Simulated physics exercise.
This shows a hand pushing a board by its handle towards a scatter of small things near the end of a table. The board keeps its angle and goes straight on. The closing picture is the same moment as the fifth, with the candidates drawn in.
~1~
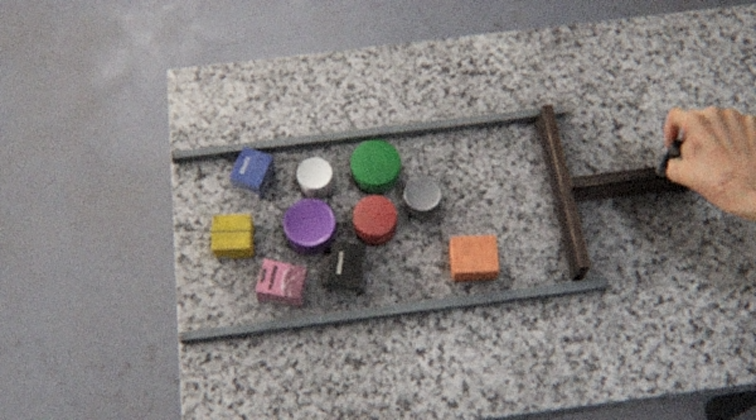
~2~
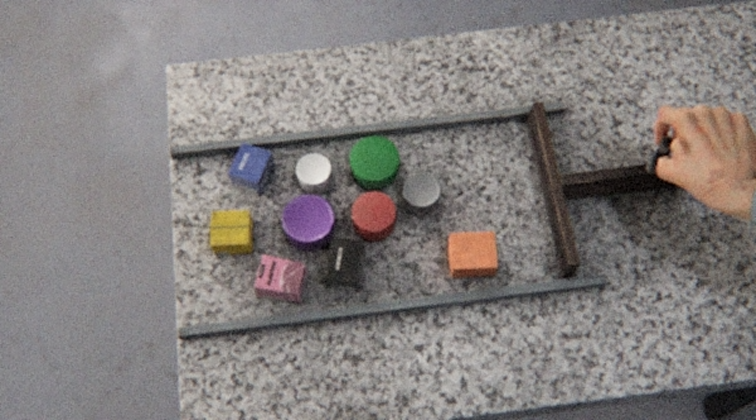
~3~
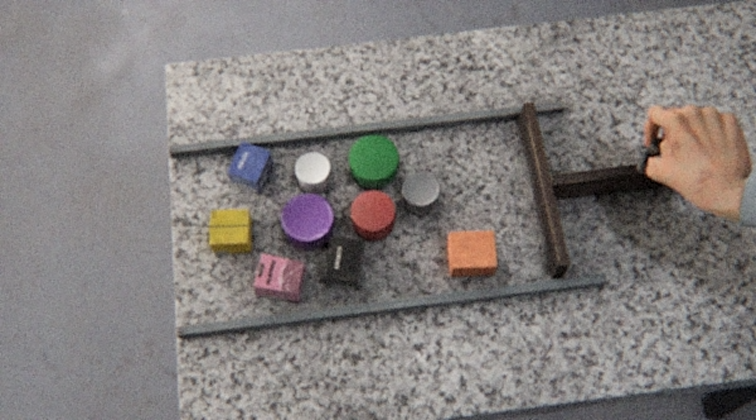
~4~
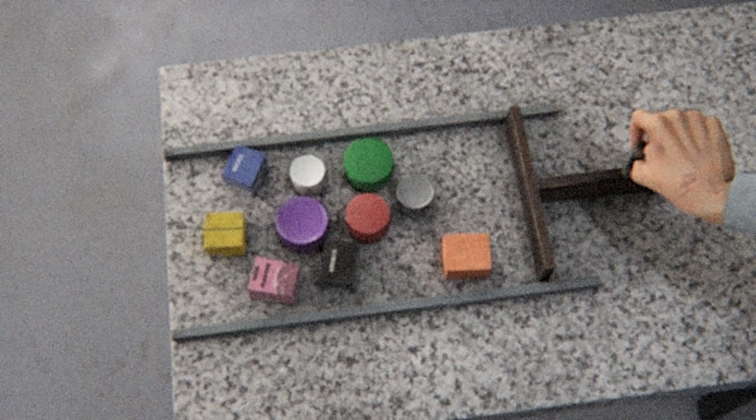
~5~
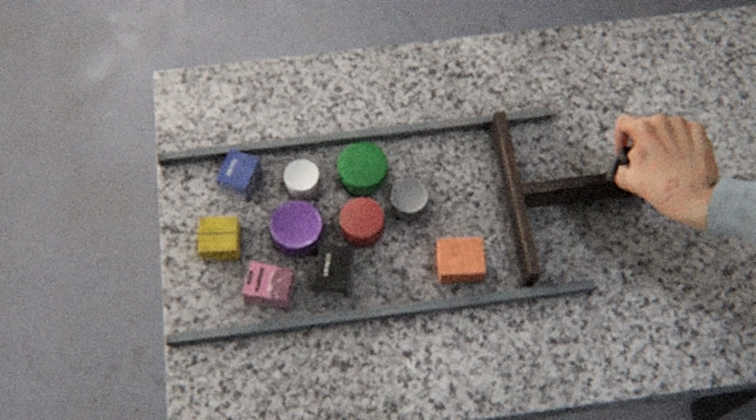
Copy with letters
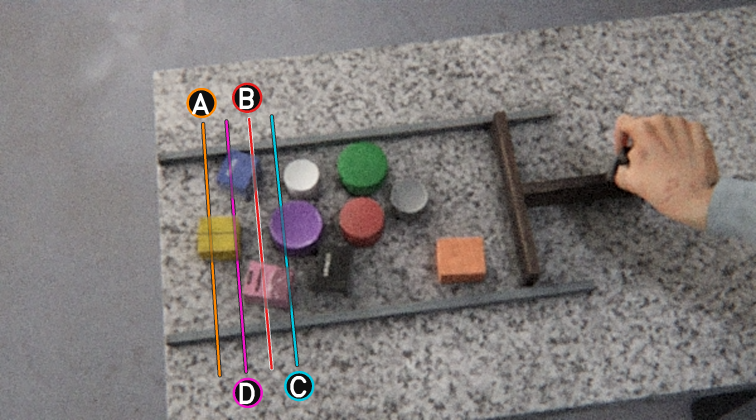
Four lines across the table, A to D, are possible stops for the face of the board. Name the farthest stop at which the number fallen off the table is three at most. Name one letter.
Stop at D.
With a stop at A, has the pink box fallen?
By then, yes.
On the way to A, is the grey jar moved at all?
Yes.
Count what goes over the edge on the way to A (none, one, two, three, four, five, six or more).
In all, six or more.
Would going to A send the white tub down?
By then, yes.
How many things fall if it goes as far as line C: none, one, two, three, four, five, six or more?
In all, none.
On the marked copy, A at (211, 242); B at (260, 236); C at (284, 233); D at (236, 239).
With D. Early on, board (417, 201); orange block (397, 269); grey jar (390, 202).
Further on, board (315, 213); yellow box (198, 244); pink box (214, 297).
At the end, board (236, 223); pink box over the edge; yellow box over the edge; two fallen.
As for the rest, A drops six; B is within the limit but short; C is within the limit but short.
